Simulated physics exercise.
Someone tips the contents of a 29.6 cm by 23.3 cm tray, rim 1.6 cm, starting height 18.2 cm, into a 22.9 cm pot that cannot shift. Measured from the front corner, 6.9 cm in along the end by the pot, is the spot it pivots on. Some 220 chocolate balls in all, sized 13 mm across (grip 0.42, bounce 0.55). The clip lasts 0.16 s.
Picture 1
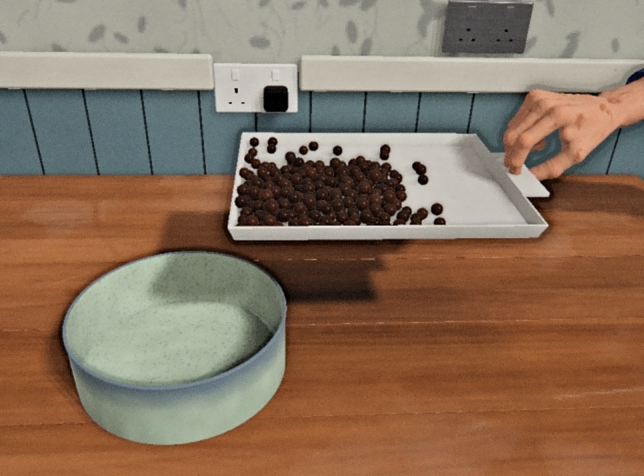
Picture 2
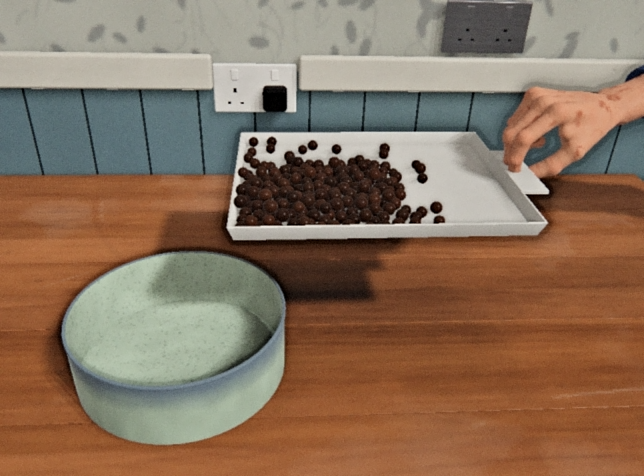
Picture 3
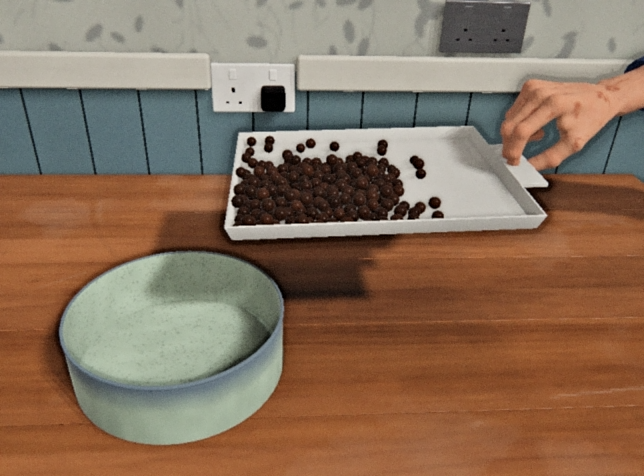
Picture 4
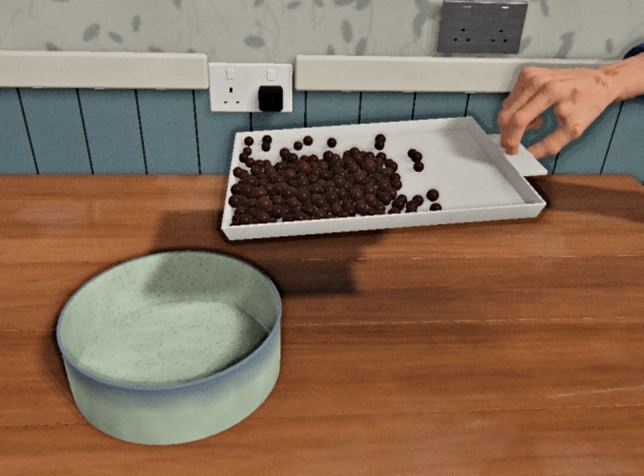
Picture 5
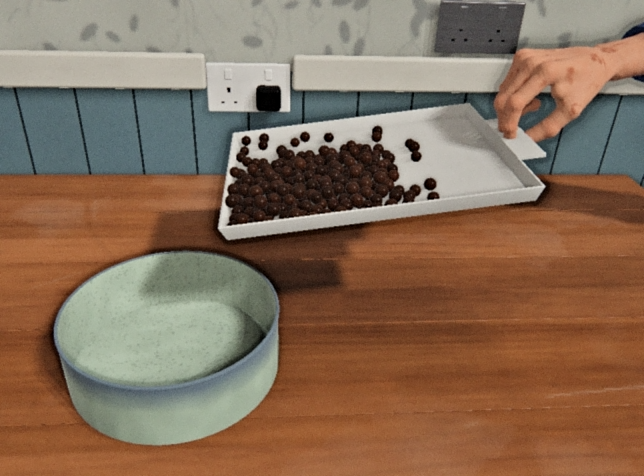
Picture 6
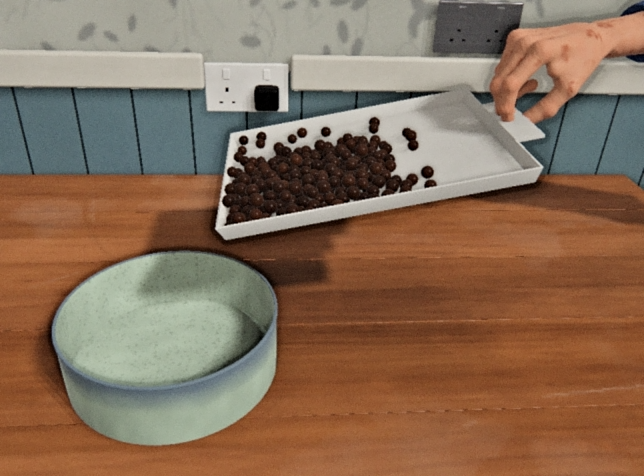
Hand gradually raising the right end of a white tray of dark chocolate balls behind a round pale green pot.
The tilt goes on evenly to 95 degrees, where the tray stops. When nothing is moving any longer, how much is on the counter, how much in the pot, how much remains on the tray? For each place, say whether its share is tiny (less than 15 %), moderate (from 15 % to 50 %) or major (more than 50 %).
In the end counter: I predict a noticeable chunk of the load; pot: I predict upwards of half of the load; tray: I predict a token amount of the load.
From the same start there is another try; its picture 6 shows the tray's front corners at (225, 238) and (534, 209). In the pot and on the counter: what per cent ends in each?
That works out as pot 65 and counter 35.
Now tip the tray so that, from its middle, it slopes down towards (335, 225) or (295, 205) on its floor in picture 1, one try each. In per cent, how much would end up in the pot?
Near 65 and 100 percent, in that order.
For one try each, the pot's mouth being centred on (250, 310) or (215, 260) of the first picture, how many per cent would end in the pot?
Try one: ~ 50 %; try two: ~ 80 %.
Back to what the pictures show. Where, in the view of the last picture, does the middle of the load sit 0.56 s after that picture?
Near (211, 191).
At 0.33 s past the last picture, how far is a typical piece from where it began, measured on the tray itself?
It has moved some 3 cm from its start.
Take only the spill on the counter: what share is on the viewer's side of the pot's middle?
Share: Some 0 %.
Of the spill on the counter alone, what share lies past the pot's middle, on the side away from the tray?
I'd put it at close to 70 per cent.
Then, 0.33 s after the last picture, tilt 52 degrees; the tray holds 100 %, the pot 0 %.
Then, 0.56 s after the last picture, tilt 80 degrees; the tray holds 60 %, the pot 15 %.
Then, 0.89 s after the last picture, tilt 95 degrees; the tray holds 0 %, the pot 65 %.
In the end, counter 35 %, pot 65 %, tray 0 %.
